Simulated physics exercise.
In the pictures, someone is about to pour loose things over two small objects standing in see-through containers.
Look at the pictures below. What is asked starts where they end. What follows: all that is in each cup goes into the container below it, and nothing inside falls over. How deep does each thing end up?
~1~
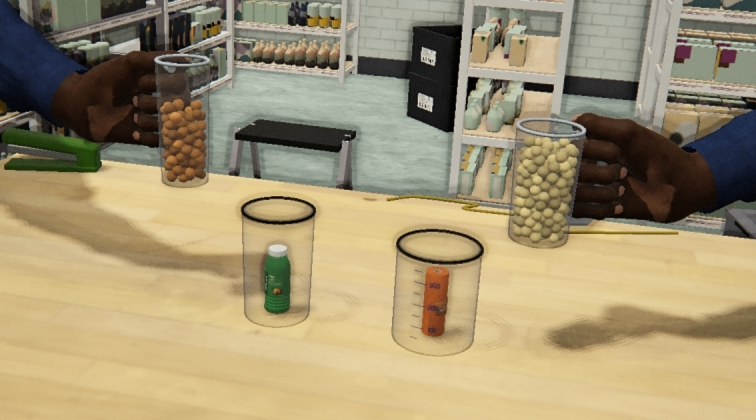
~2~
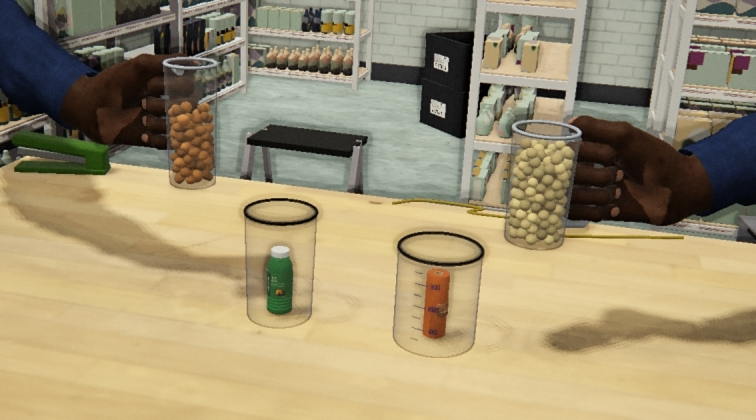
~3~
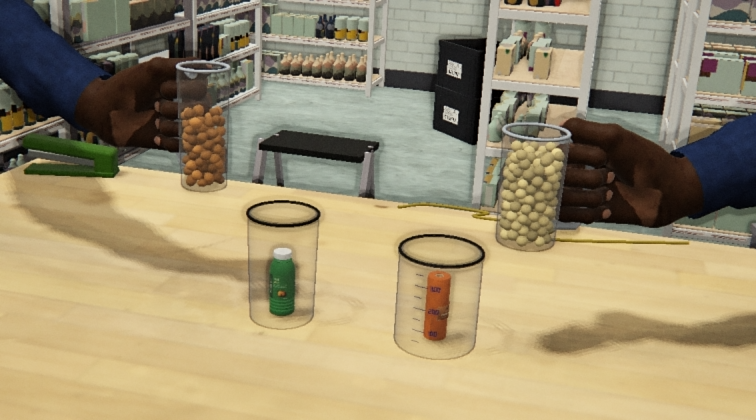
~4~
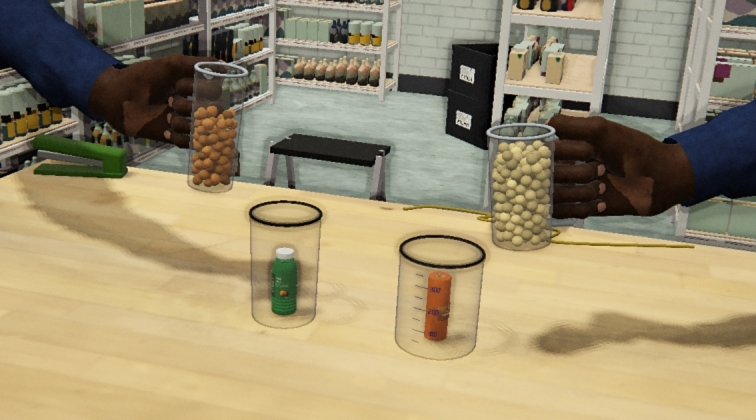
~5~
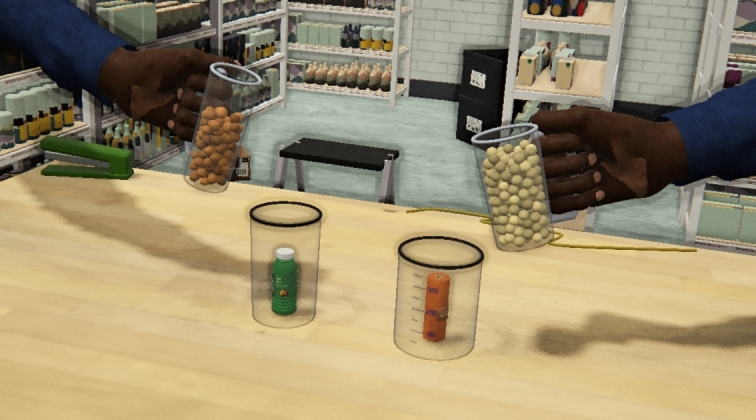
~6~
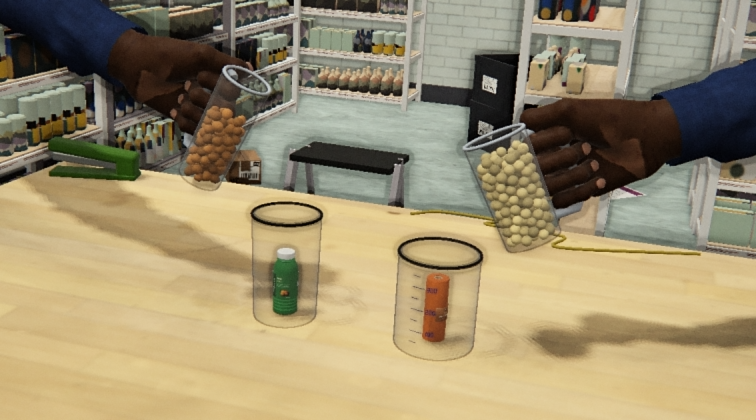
At the end, the left will jut up past the level. The right will jut up past the level.
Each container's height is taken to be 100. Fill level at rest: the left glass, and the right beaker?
Left about 60, right about 60.
Then, 0.69 s later than the last frame, left glass empty, all of its cupful still in the cup; right beaker empty, all of its cupful still in the cup.
Then, 1.30 s later than the last frame, left glass nearly empty, the larger part of its cupful still in the cup; right beaker nearly empty, roughly two thirds of its cupful still in the cup.
Then, 1.82 s later than the last frame, left glass a third full, none of its cupful still in the cup, one piece on the counter; right beaker half full, none of its cupful still in the cup.
When it is over, left glass half full (surface near (286, 255)), one piece on the counter; right beaker two thirds full (surface near (438, 287)), nothing beside it; the left thing is still showing; the right thing is still showing.
